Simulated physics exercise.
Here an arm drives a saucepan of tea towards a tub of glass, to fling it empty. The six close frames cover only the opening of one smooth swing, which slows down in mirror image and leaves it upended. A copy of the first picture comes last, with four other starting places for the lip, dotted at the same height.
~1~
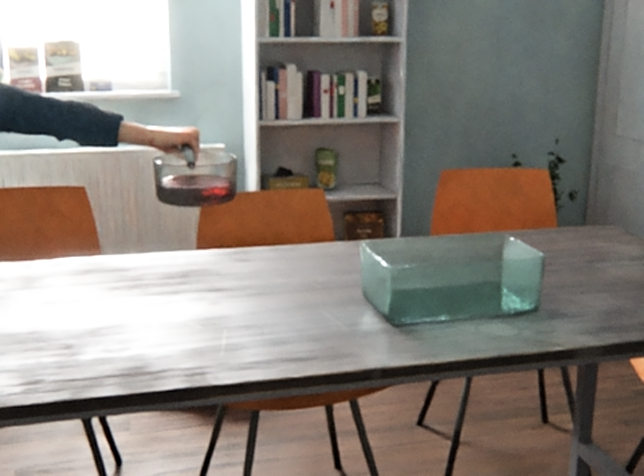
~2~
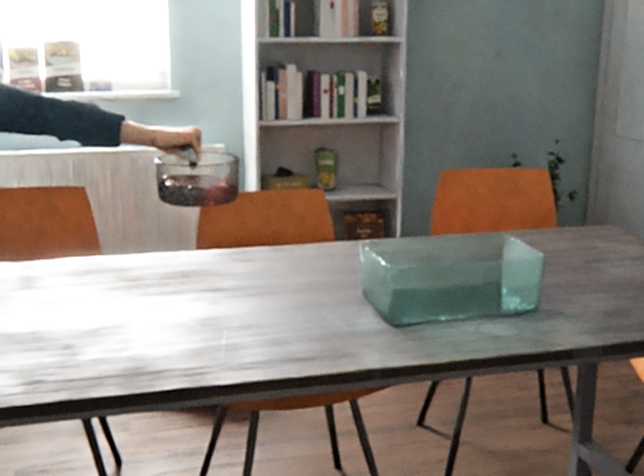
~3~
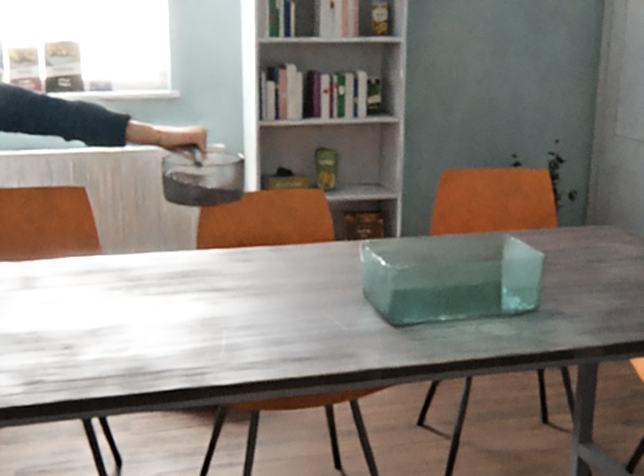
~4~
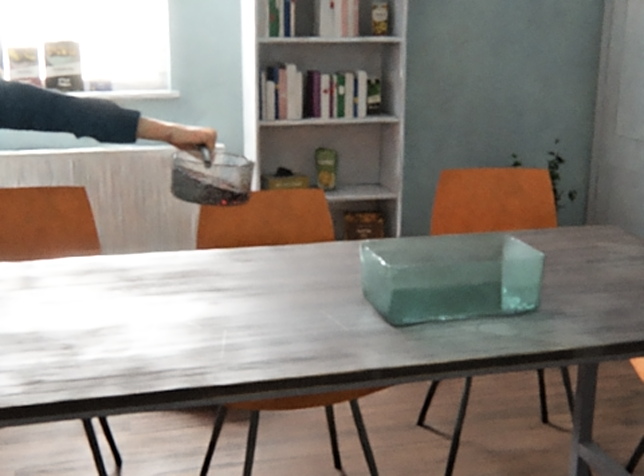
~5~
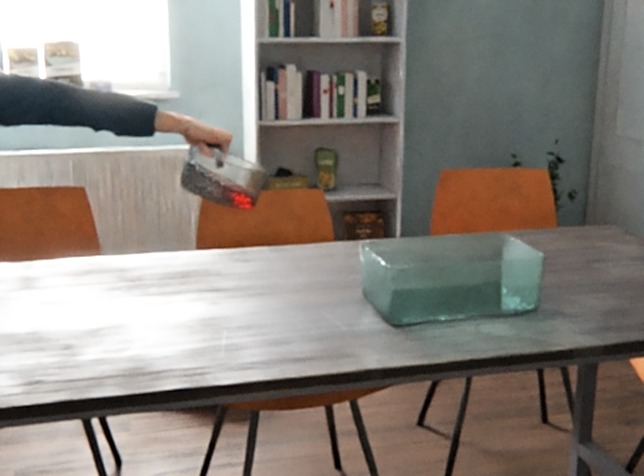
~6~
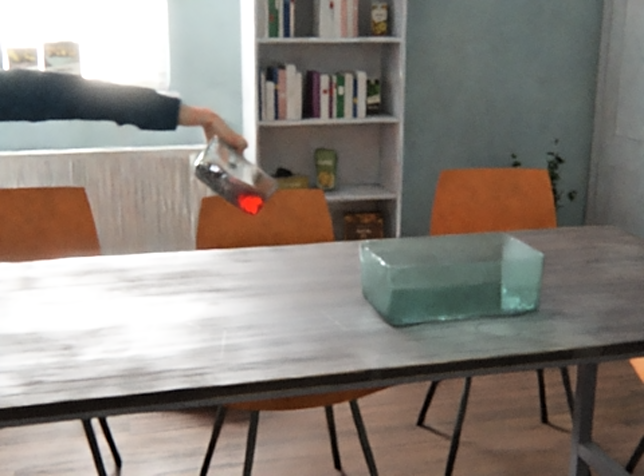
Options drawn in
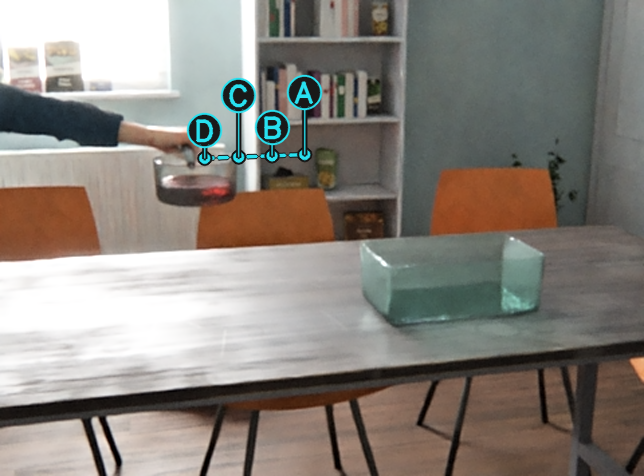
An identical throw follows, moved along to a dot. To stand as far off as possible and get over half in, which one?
It is B.
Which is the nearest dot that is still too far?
C.
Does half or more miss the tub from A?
No.
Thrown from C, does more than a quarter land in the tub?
No.
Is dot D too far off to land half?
Yes.
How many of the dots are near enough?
Two of them.
On the marked copy, A at (304, 154); B at (272, 155); C at (238, 157); D at (204, 158).
Choosing A, about 89 % lands in the tub, 2 % falls short and 9 % goes beside or beyond.
Choosing B, about 79 % lands in the tub, 12 % falls short and 9 % goes beside or beyond.
Choosing C, about 9 % lands in the tub, 87 % falls short and 4 % goes beside or beyond.
Choosing D, about 0 % lands in the tub, 99 % falls short.
